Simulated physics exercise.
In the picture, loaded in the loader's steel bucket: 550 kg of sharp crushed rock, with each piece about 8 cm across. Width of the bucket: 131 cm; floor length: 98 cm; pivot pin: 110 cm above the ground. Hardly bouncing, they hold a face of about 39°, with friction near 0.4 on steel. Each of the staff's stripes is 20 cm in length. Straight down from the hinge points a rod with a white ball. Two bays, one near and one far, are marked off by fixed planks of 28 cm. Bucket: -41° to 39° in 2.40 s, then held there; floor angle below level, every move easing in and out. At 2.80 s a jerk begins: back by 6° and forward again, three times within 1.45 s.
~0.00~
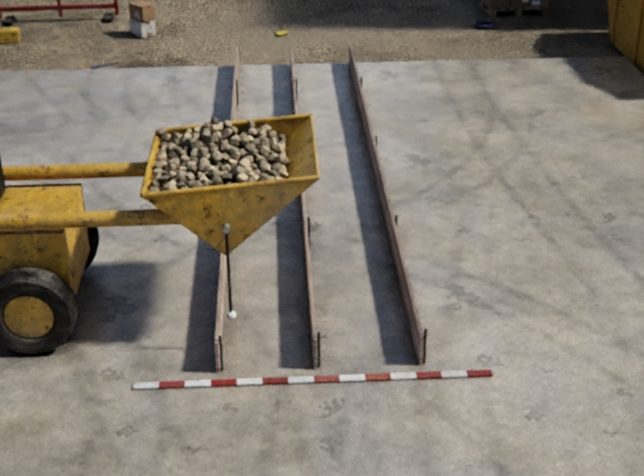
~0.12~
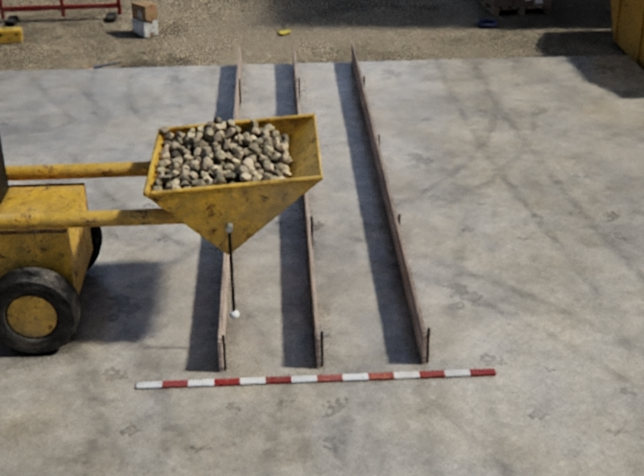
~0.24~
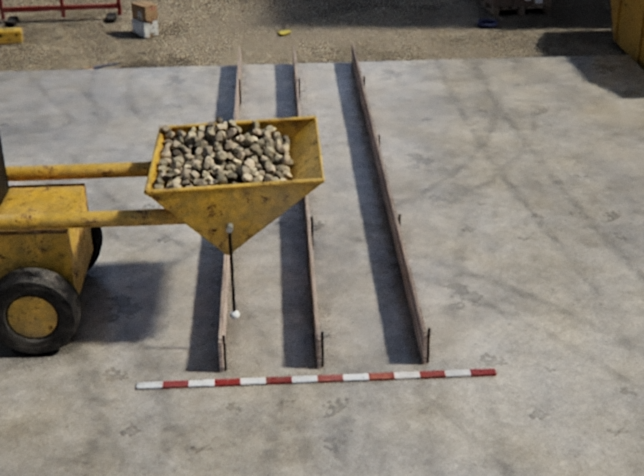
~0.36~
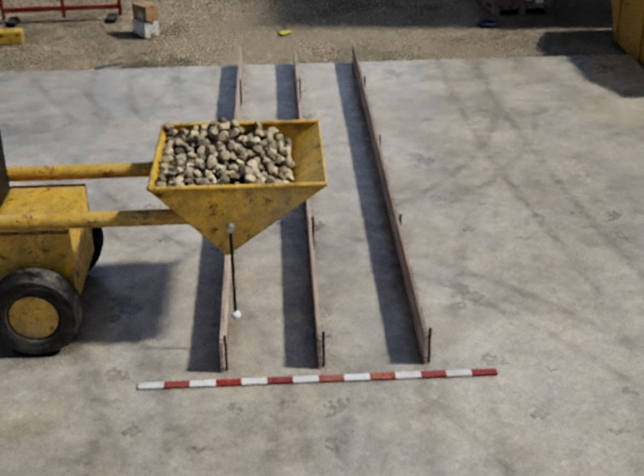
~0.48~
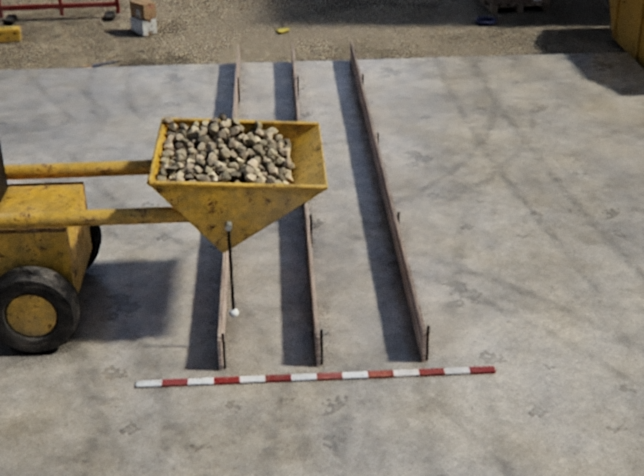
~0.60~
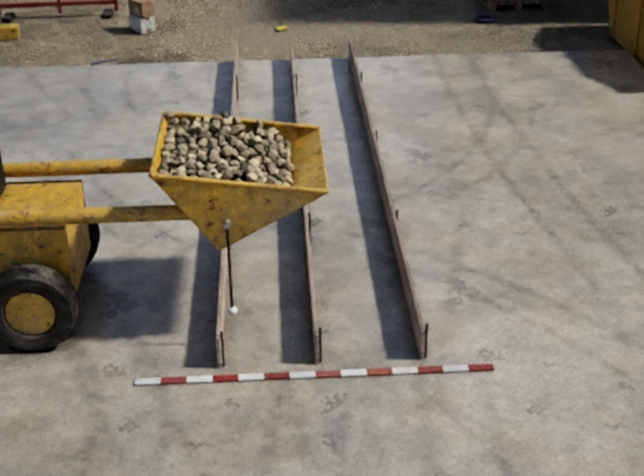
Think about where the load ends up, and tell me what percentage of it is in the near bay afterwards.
Roughly 10 per cent of the load.
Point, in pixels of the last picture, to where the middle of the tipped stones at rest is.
Their centre sits close to (345, 285).
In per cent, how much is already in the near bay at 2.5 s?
I'd say near 10 per cent at that time.
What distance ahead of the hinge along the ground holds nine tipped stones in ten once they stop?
Around 130 centimetres.
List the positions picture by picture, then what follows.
Lip at (319, 178), floor tilted -41°, highest stones at (214, 132), in the first frame.
The bucket is at -40°, its lip at (322, 178); the top of the load is at (217, 132); the stones move at 0.0 m/s on average, in the second frame.
Lip at (324, 180), floor tilted -39°, highest stones at (219, 131); the stones move at 0.1 m/s on average, in the third frame.
Lip at (327, 184), floor tilted -36°, highest stones at (213, 130); the stones move at 0.1 m/s on average, in the fourth frame.
The bucket is at -33°, its lip at (327, 188); the top of the load is at (210, 127); the stones move at 0.2 m/s on average, in the fifth frame.
The bucket is at -28°, its lip at (328, 192); the top of the load is at (194, 126); the stones move at 0.2 m/s on average, in the sixth frame.
After 1.8 s the floor is at 27°; 98 % in the bucket, 2 % in the far bay; the foremost stones are at (323, 245).
After 2.5 s the floor is at 39°; 28 % in the bucket, 9 % in the near bay, 63 % in the far bay; the foremost stones are at (399, 283).
After 4.7 s the floor is at 39°; 0 % in the bucket, 12 % in the near bay, 88 % in the far bay; the foremost stones are at (399, 278).
After 7.5 s the floor is at 39°; 0 % in the bucket, 12 % in the near bay, 88 % in the far bay; the foremost stones are at (399, 278).
